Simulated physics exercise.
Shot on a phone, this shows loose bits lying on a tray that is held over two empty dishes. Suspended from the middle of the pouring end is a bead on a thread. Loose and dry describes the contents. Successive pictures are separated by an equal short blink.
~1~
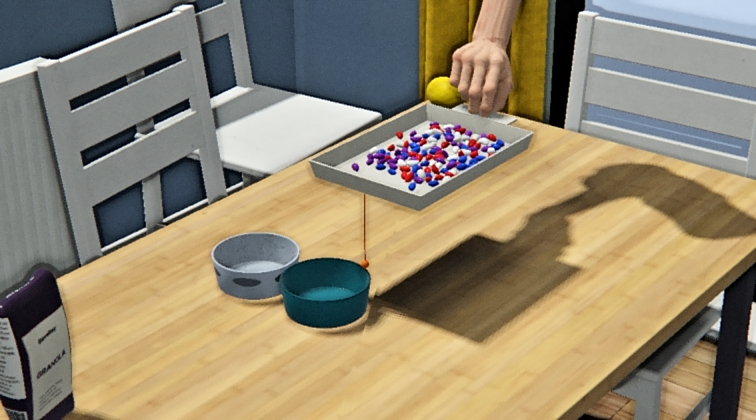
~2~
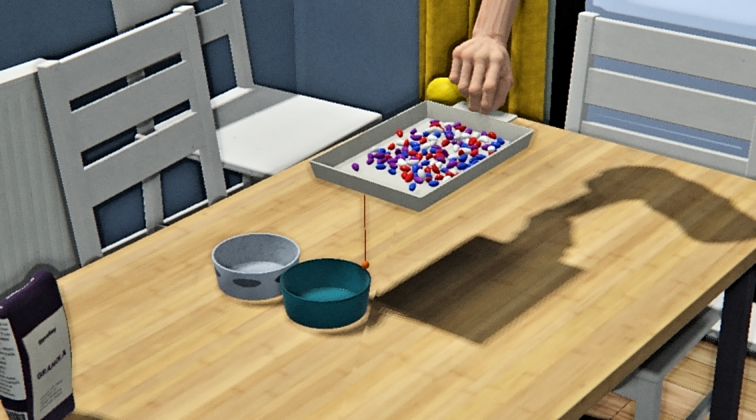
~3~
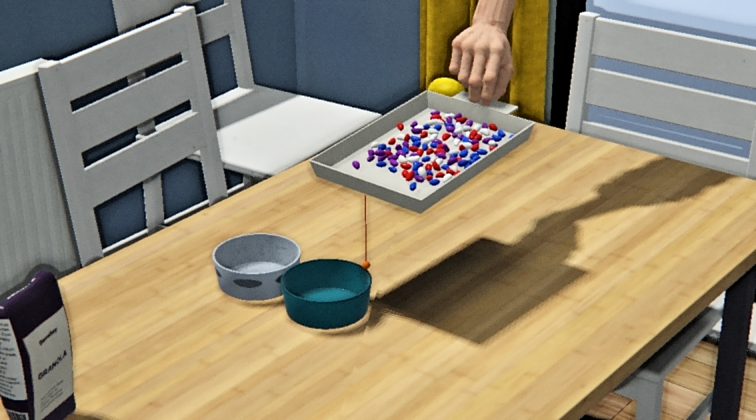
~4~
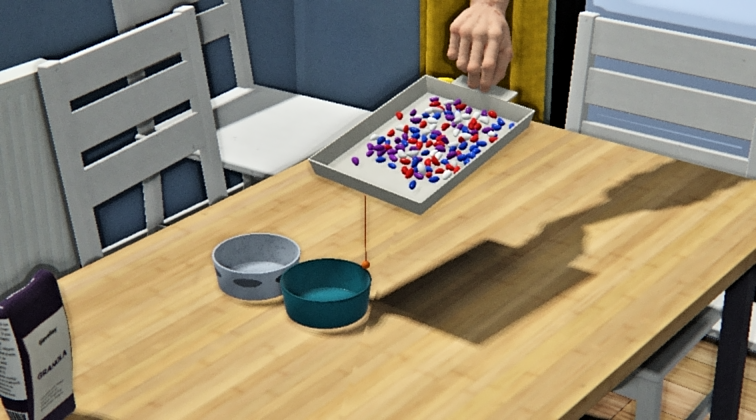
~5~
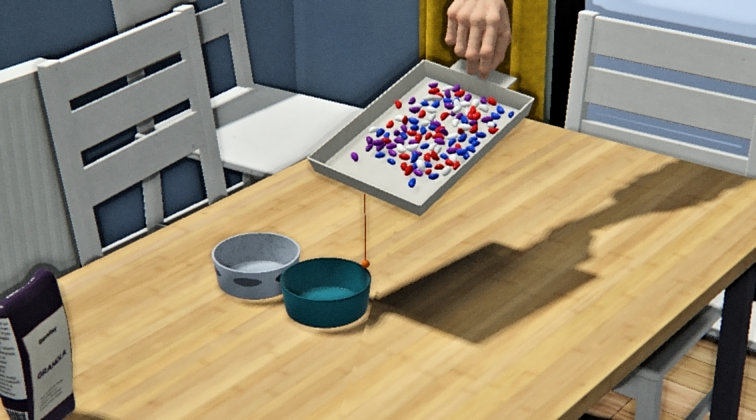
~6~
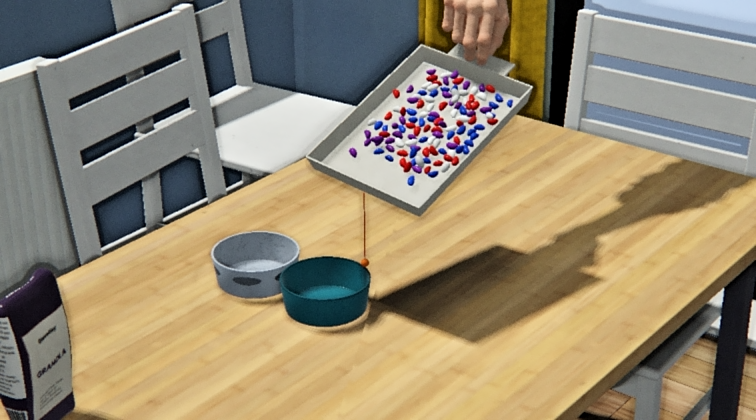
In the video, a hand holds a tray of colorful jelly beans above a wooden table with a gray dish and a teal dish, then gradually raises the near end of its grip, tilting the tray toward its lower right corner.
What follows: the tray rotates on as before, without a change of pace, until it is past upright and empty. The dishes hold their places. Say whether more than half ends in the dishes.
Between them the dishes get the lesser amount.
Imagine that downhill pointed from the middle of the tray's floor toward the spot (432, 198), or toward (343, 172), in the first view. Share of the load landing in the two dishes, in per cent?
Roughly 0 percent first and 60 percent second.
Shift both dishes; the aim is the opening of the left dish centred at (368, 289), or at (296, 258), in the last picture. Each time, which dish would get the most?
The left-hand one the first time, the right-hand one the second.
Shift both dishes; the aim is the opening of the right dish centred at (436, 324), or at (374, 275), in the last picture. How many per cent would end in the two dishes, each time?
The first try gives 80 per cent, the second 20 per cent.
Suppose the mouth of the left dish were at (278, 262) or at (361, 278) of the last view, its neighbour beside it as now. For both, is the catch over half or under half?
The dishes end up with the lesser share in the first try and the greater share in the second.
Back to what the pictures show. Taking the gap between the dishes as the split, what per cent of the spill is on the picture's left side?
I'd say some 0 in a hundred.
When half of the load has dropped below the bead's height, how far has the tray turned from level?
Angle reached: About 105°.
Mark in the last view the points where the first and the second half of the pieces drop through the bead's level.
The opening half passes (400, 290), the closing half (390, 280).
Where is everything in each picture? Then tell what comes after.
Corners of the pouring end at (315, 160) and (420, 193), level; middle of the load at (440, 154), jelly beans; left dish at (226, 281); right dish at (296, 309); bead on its thread at (365, 264), in the first picture.
Corners of the pouring end at (315, 160) and (420, 194), level; middle of the load at (441, 153), in the second picture.
Corners of the pouring end at (316, 160) and (420, 196), tipped barely, lowest at the right corner; middle of the load at (441, 148), in the third picture.
Corners of the pouring end at (314, 158) and (420, 199), tipped a little, lowest at the right corner; middle of the load at (441, 139), in the fourth picture.
Corners of the pouring end at (313, 157) and (419, 201), tipped clearly, lowest at the right corner; middle of the load at (440, 131), in the fifth picture.
Corners of the pouring end at (312, 155) and (418, 203), tipped clearly, lowest at the right corner; middle of the load at (438, 122); left dish at (226, 279); right dish at (296, 308), in the sixth picture.
Soon, tray tipped steeply; nearly all on the tray; a stray few in the air.
A while on, tray tipped past a quarter turn; about a third on the tray; about half outside both; a small part in the air.
Towards the end, tray tipped past a quarter turn; a small part in the right dish; nearly all outside both.
Finally, tray tipped past a quarter turn; a small part in the right dish; none in the left dish; nearly all outside both.
